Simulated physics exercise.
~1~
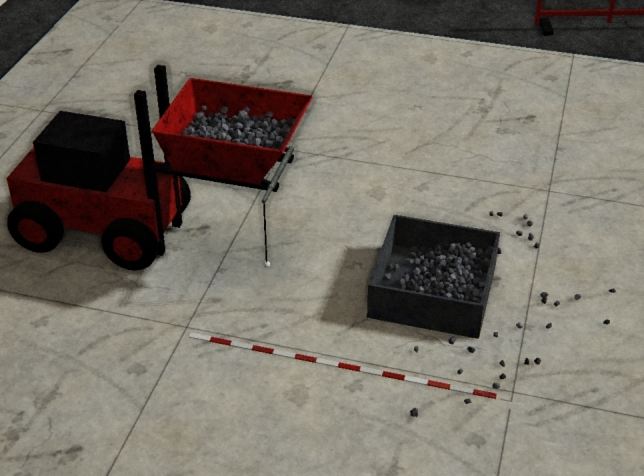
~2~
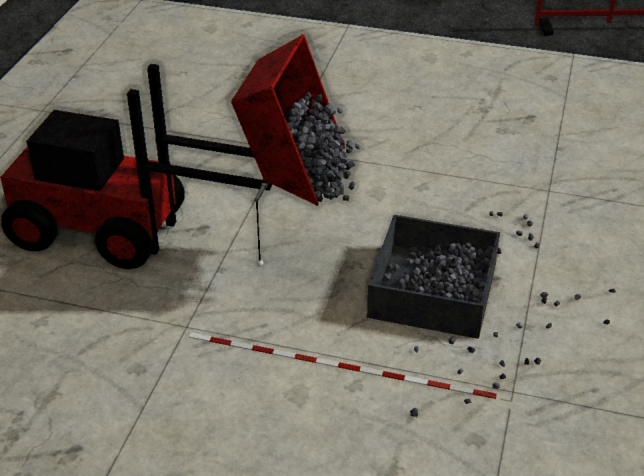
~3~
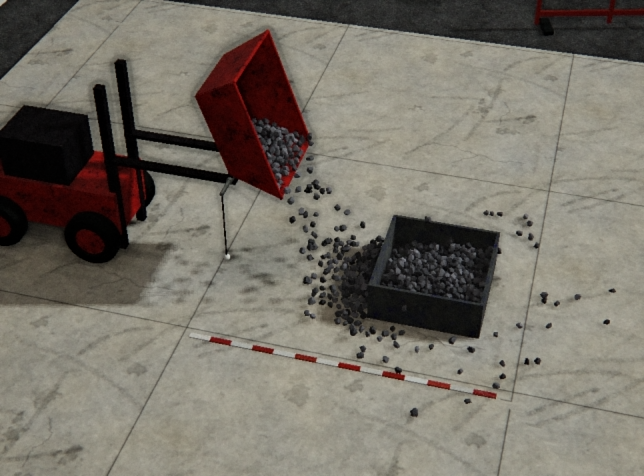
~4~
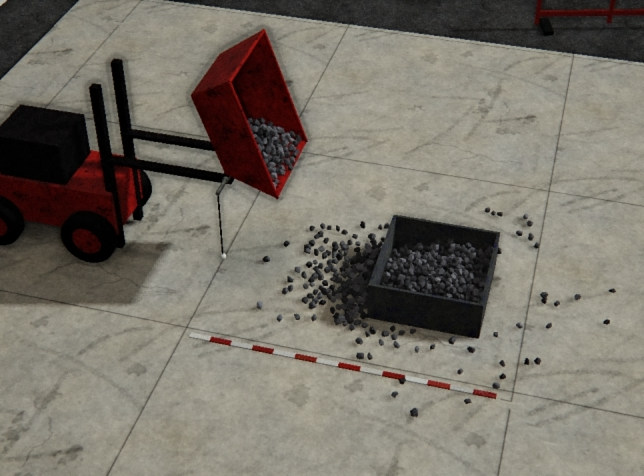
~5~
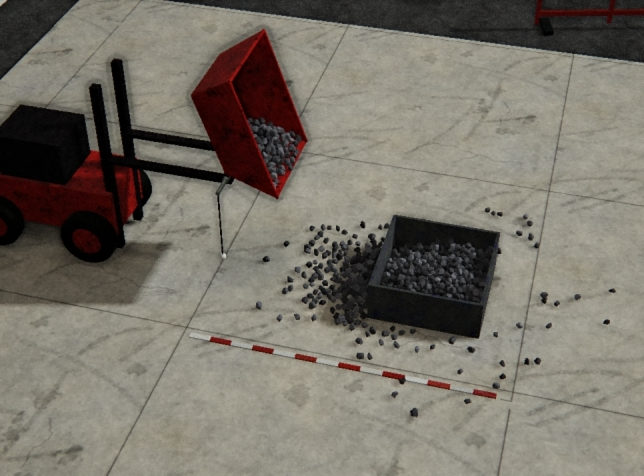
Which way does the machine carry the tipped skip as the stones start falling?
It carries the skip to the left, away from the dark bin.
